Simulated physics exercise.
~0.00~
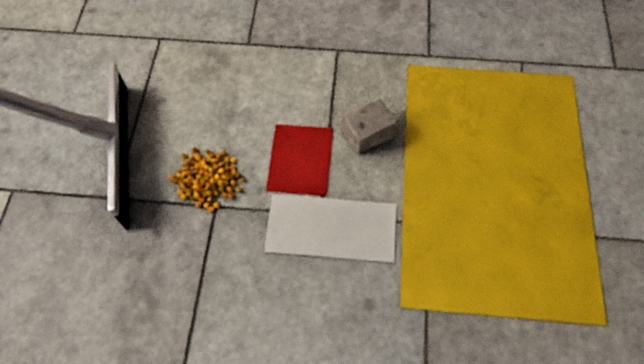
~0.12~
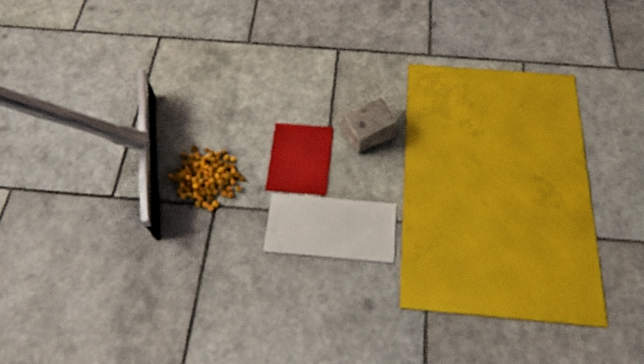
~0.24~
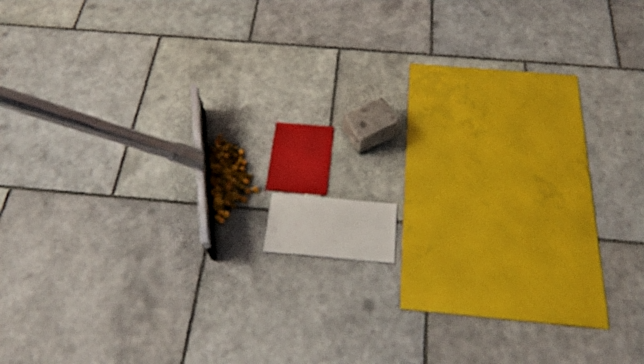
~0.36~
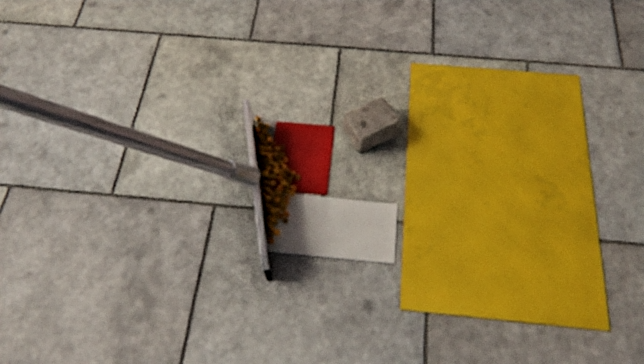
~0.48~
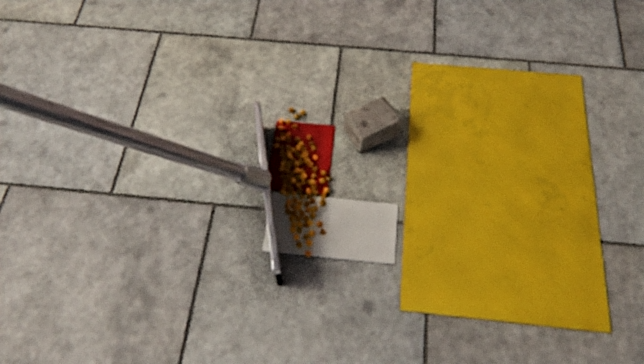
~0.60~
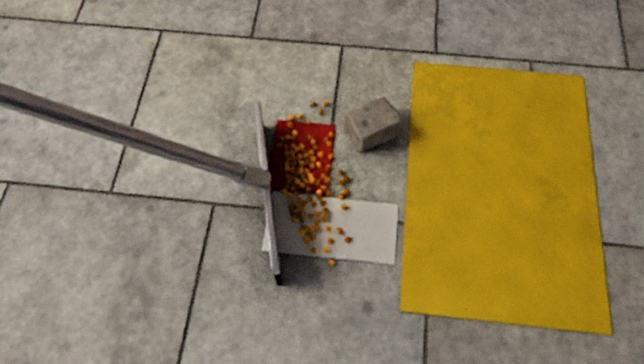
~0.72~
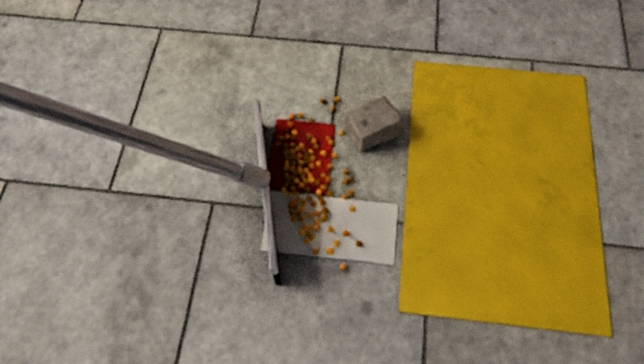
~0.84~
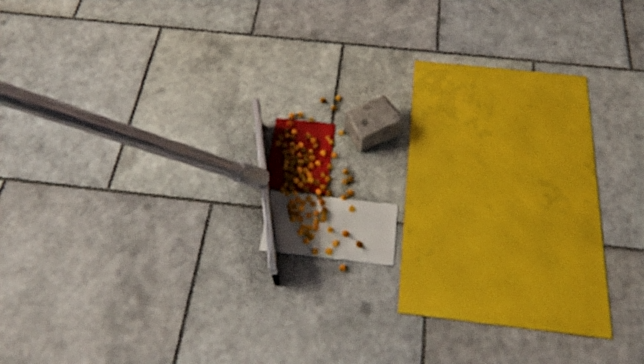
On a grey tiled floor, a squeegee slid right and pushed a heap of orange-yellow kernels onto red and white mats, then stopped as they scattered, leaving most on those two mats, a few on bare tile, and none on the yellow mat.
